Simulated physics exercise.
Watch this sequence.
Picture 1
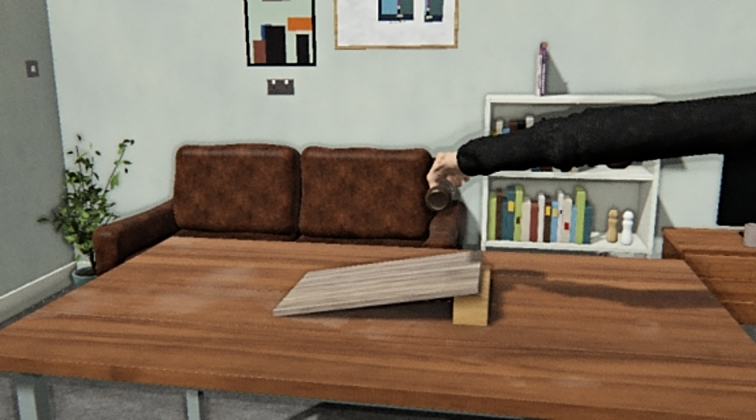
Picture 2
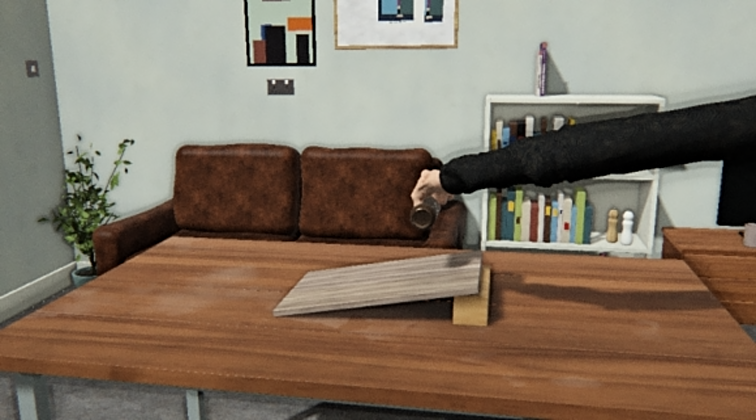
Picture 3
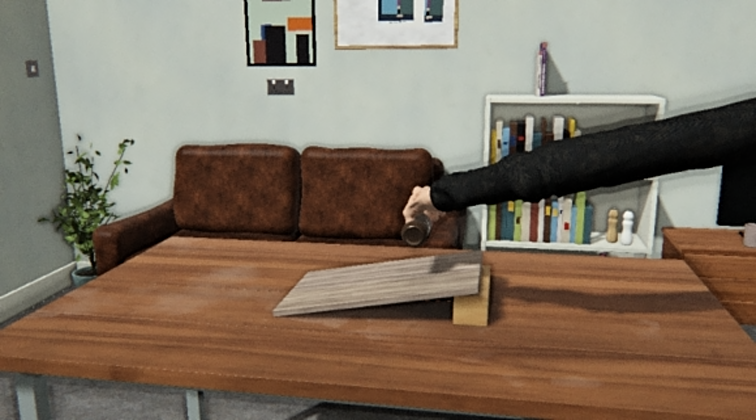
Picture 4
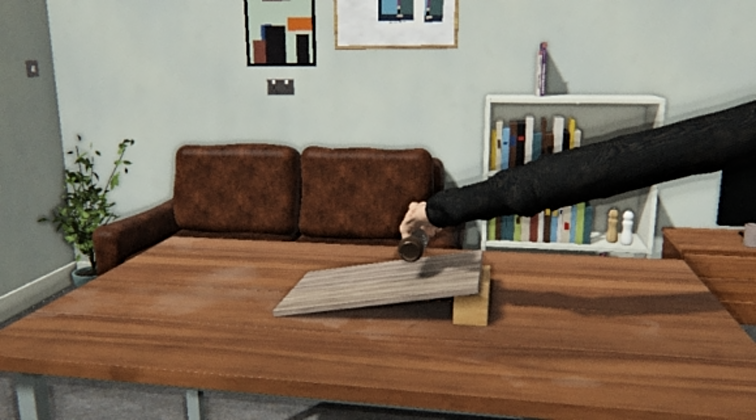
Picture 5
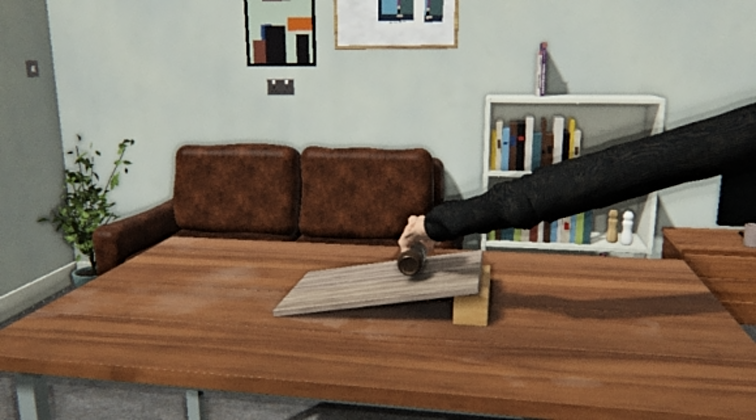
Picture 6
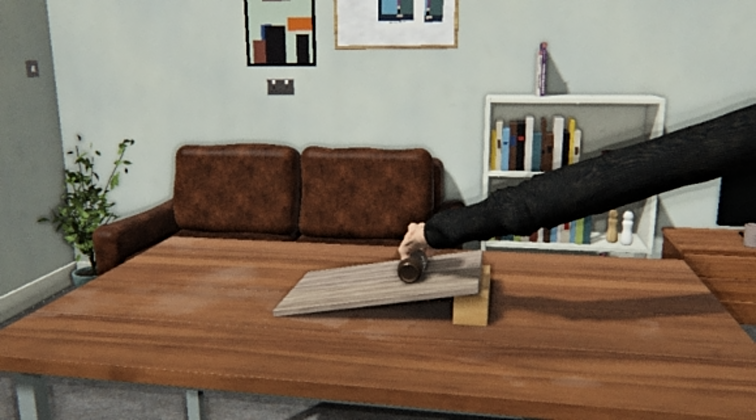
Hand in a black sleeve lowering a brown can onto a sloping board propped on a block on a wooden table.
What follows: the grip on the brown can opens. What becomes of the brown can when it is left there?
Honestly, it sets off, you'll see.
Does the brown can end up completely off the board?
Off the top.
Then, 0.90 s past the last view, brown can now off the board.
Then, 1.40 s past the last view, things are still on the move.
Then, 1.90 s past the last view, as before.
Finally, off the board, brown can. The brown can slides or rolls down.
